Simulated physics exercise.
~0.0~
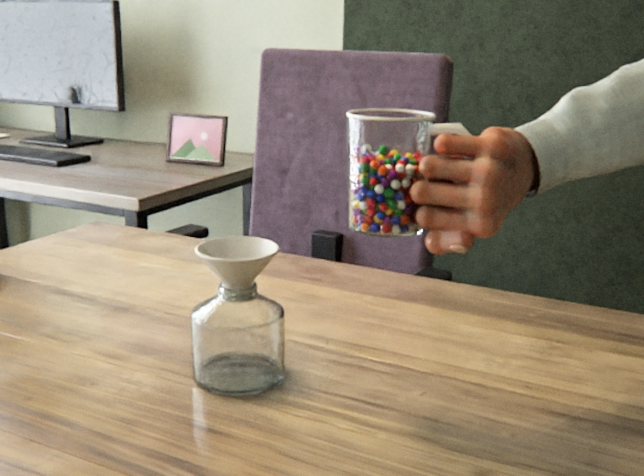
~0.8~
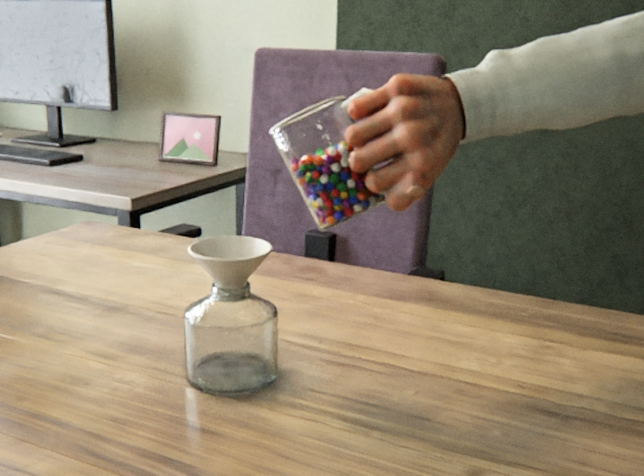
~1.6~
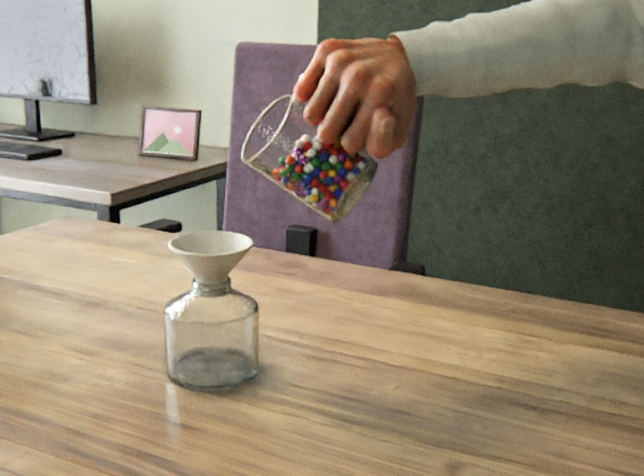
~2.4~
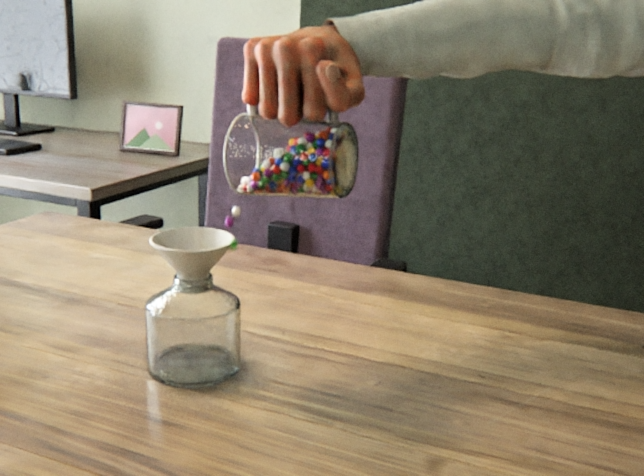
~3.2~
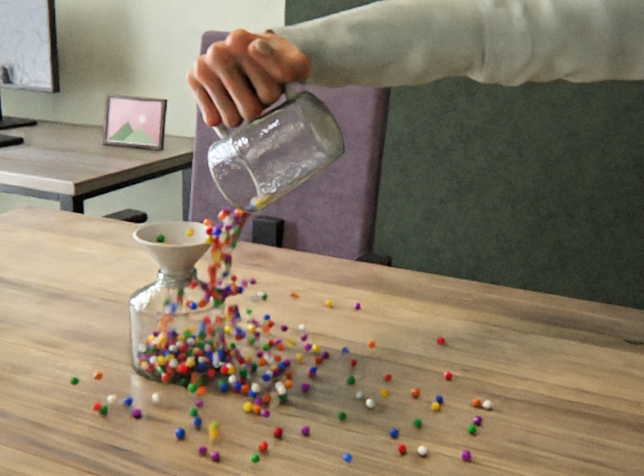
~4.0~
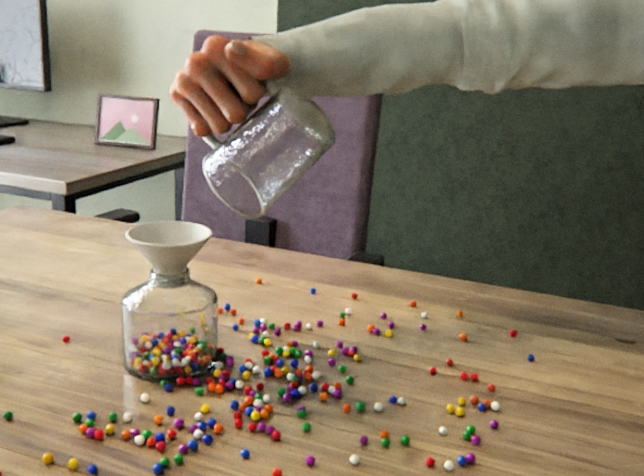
A hand tips colourful beads from a clear cup toward a funnelled jar, spilling most outside.
